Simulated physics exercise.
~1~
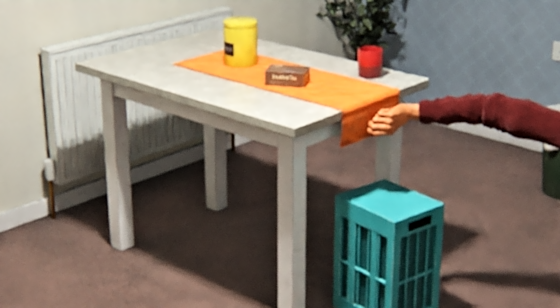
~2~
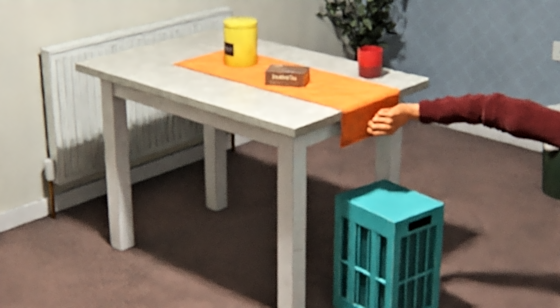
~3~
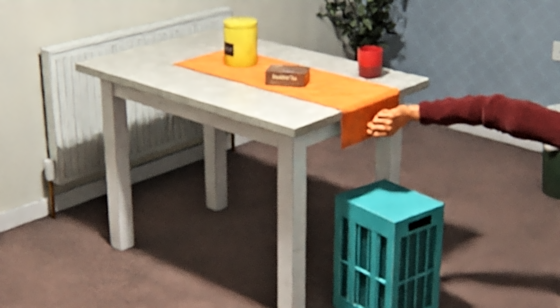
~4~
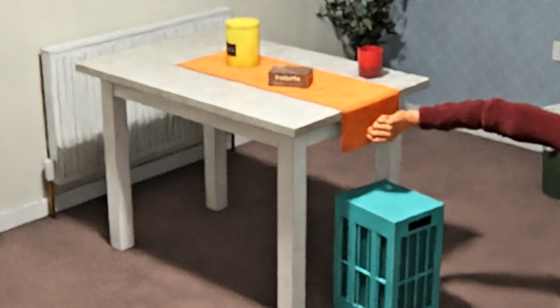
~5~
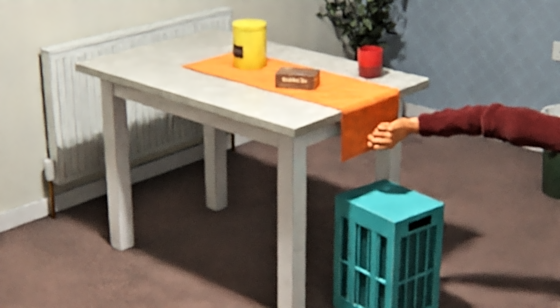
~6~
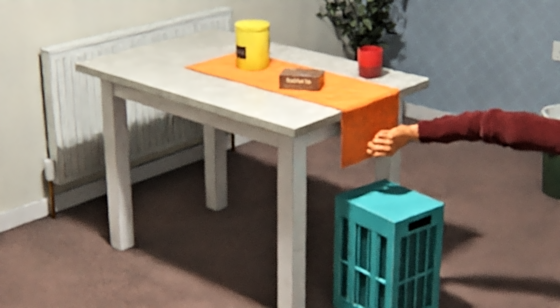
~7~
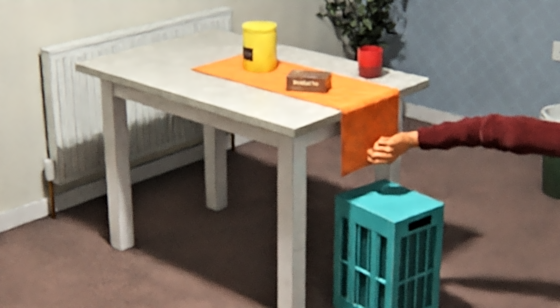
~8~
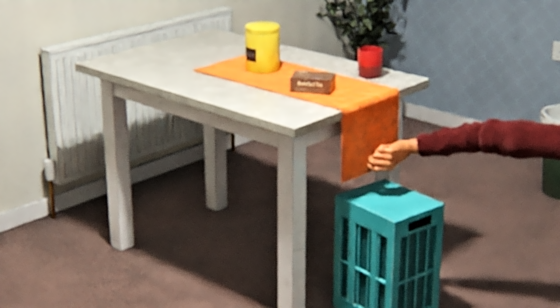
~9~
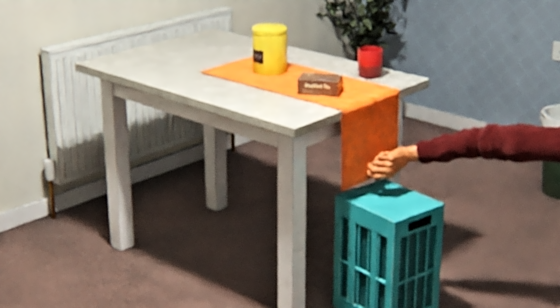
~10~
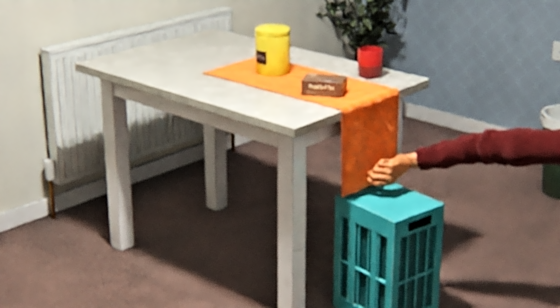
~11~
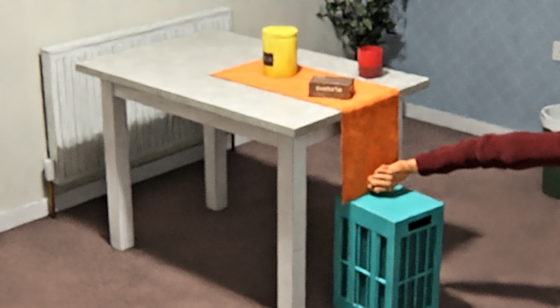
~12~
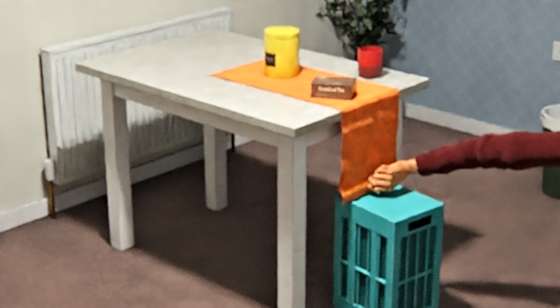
The footage shows a hand pulling an orange runner down over the right end of a table, carrying a yellow canister and a brown packet rightward while a red mug stays still, until the hem reaches a turquoise crate with all three items still on the table.
